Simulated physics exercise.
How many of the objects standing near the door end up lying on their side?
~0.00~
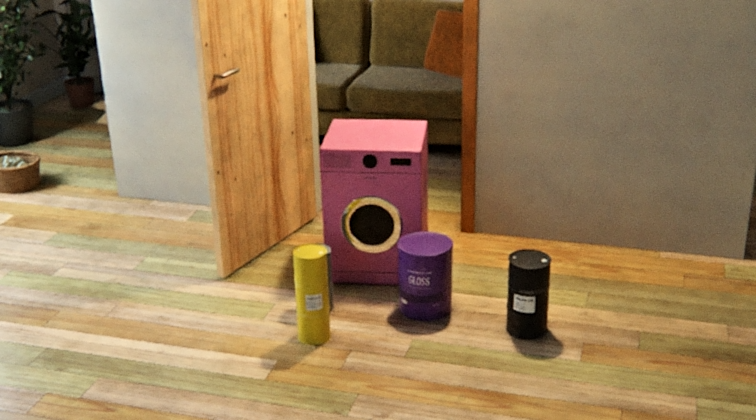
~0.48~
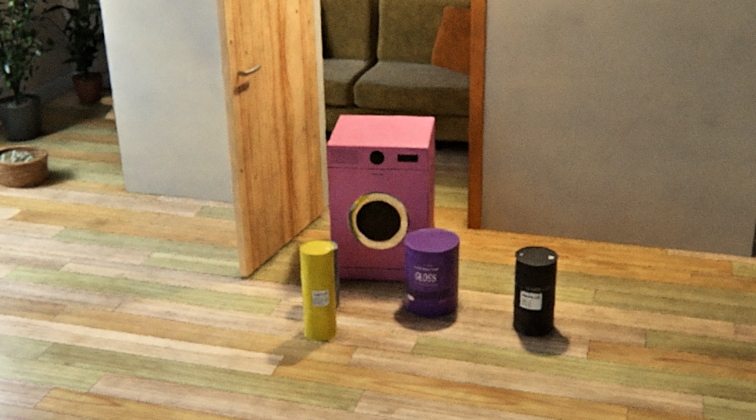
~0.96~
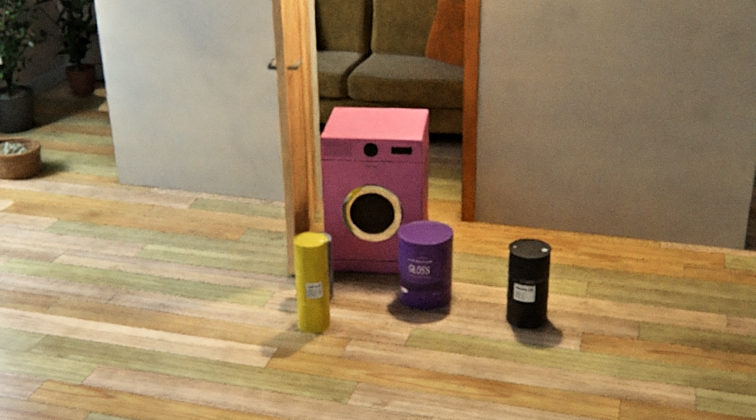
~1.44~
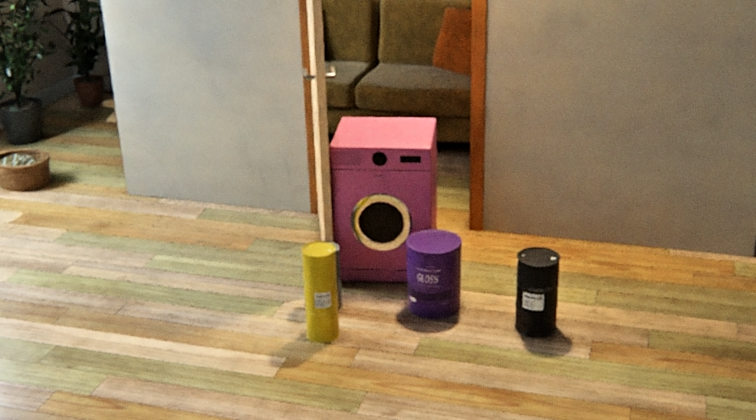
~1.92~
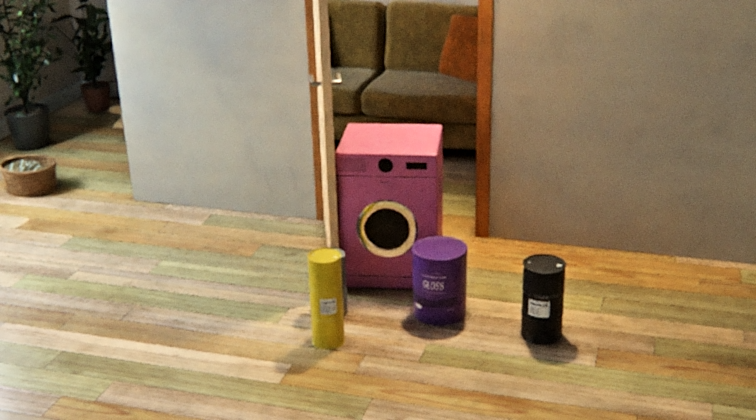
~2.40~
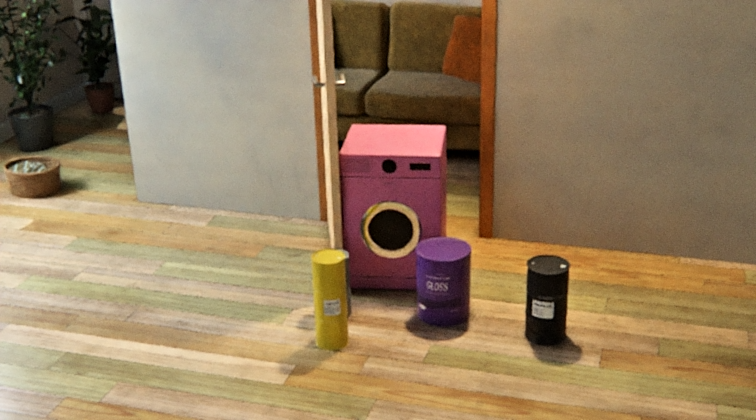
None of them end up on their side. The pink washing machine and the containers around it all stay upright.
